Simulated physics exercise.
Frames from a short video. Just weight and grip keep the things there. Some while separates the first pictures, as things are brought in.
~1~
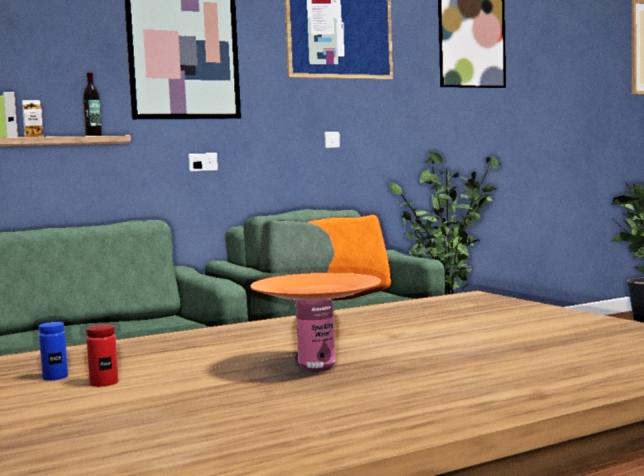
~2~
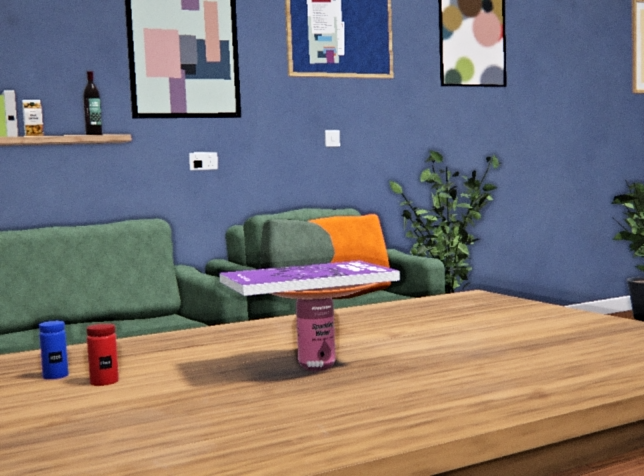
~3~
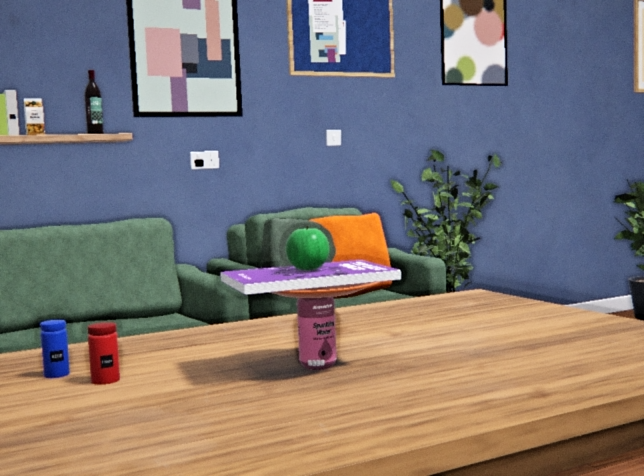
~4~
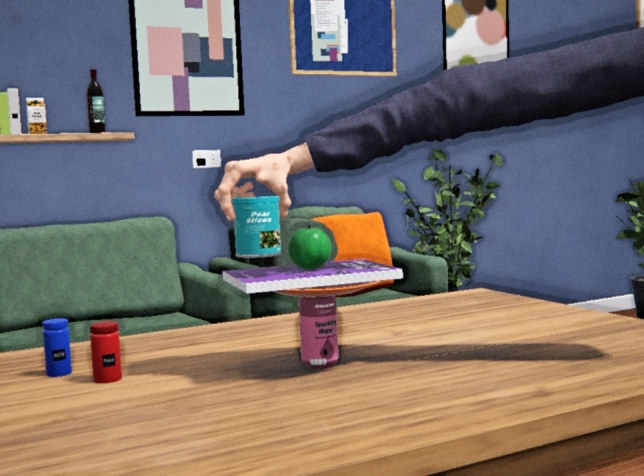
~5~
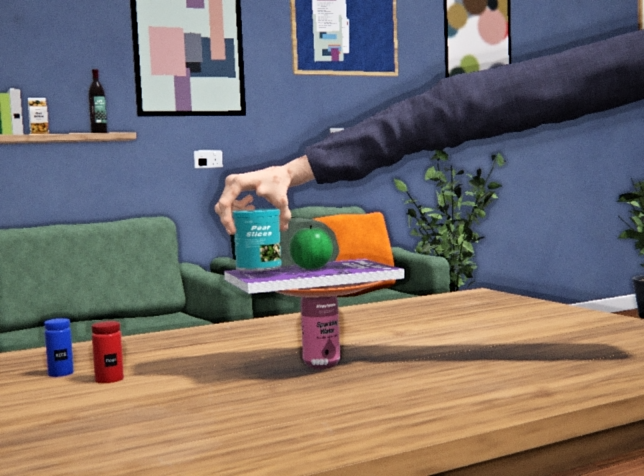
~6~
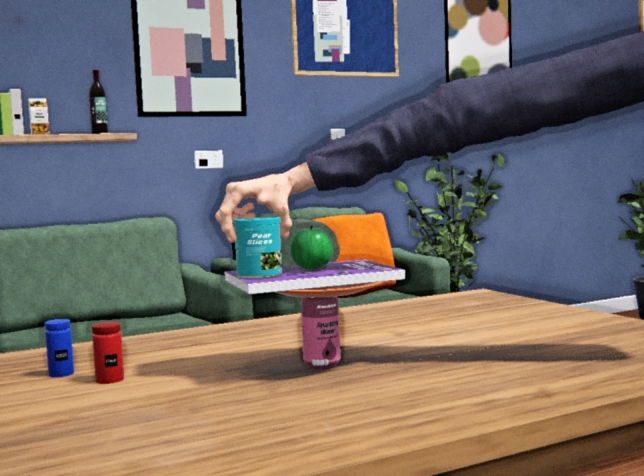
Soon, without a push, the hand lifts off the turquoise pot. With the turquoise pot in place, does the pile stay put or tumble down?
The pile stays put.
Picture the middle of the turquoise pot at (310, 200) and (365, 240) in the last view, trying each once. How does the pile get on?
The pile tips over in the first case, then in the second case it remains stable.
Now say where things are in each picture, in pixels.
In the first picture, the last thing is not in view yet.
In the second picture, the last thing is not in view yet; blue shaker (54, 350).
In the third picture, the last thing is not in view yet; purple book (308, 276).
The fourth picture shows on its way; turquoise pot (257, 226); green apple (309, 248).
The fifth picture shows on its way; turquoise pot (257, 239); blue shaker (59, 348).
The sixth picture shows in place under the hand; turquoise pot (258, 247); purple book (312, 275).
Then, 0.60 s on from there, no change.
Then, 1.60 s on from there, turquoise pot resting near (257, 248).
In the end, all 7 unmoved. At the end, from the last picture's camera, turquoise pot near (256, 248). The pile holds.
